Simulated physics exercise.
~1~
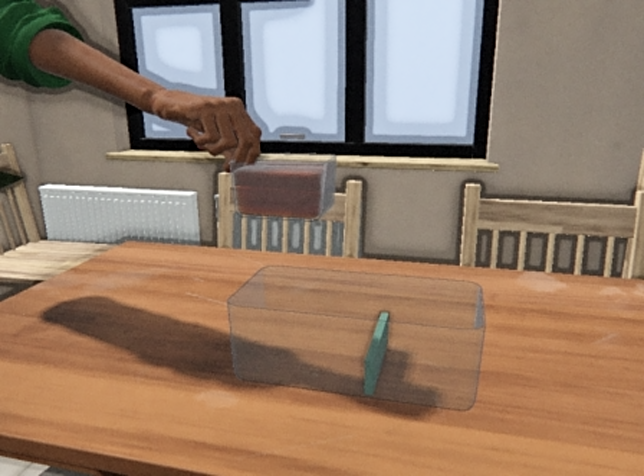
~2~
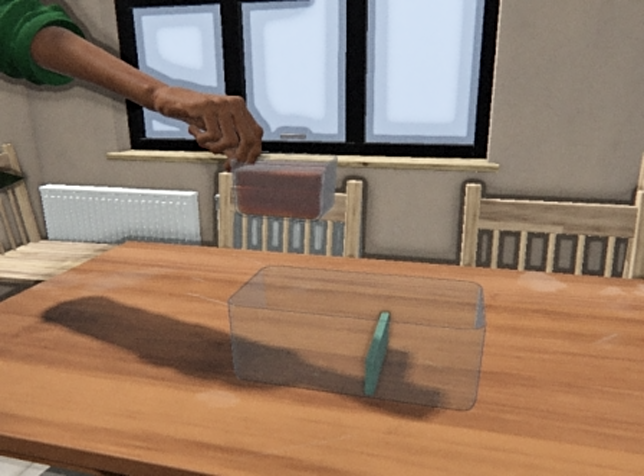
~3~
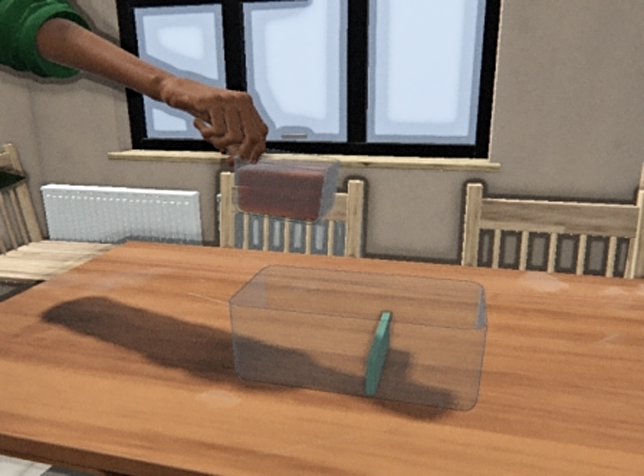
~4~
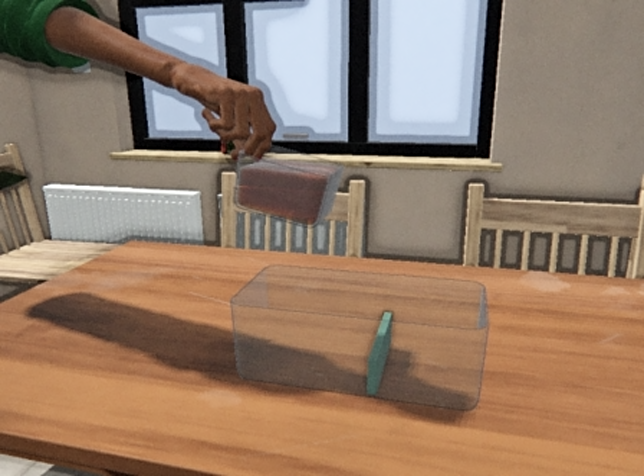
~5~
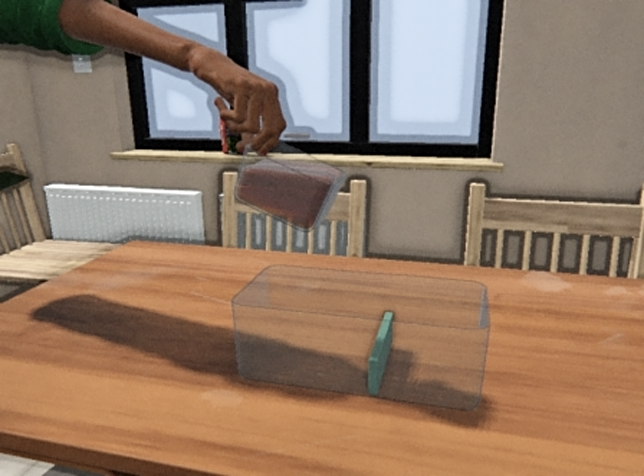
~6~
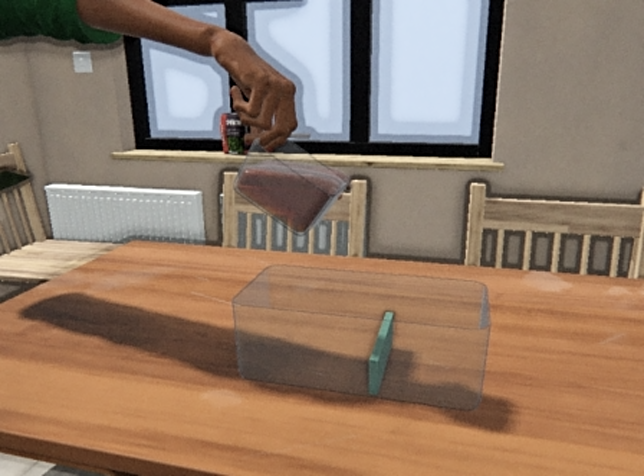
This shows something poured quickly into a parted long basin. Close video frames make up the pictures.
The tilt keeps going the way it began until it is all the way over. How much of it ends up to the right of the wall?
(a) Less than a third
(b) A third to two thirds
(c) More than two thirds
b, A third to two thirds.
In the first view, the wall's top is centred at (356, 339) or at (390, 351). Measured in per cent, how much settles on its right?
Try one about 75 %, try two about 30 %.
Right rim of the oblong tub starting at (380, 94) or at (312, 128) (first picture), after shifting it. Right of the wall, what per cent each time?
You'd get 85 percent from the first and 30 percent from the second.
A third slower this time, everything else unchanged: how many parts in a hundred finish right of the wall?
Roughly 60 in a hundred.
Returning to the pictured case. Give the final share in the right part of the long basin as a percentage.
Something like 45 per cent, roughly.
A moment on, the oblong tub is tipped on its side and 25 per cent is still to pour, 7 is left of the wall and 23 right of it.
Next, the oblong tub is tipped right over and 5 per cent is still to pour, 42 is left of the wall and 46 right of it.
Then the oblong tub is tipped right over and 0 per cent is still to pour, 51 is left of the wall and 43 right of it.
Later the oblong tub is tipped right over and 0 per cent is still to pour, 54 is left of the wall and 44 right of it.
Finally, 54 per cent lies left of the wall, 44 right of it and 2 outside.
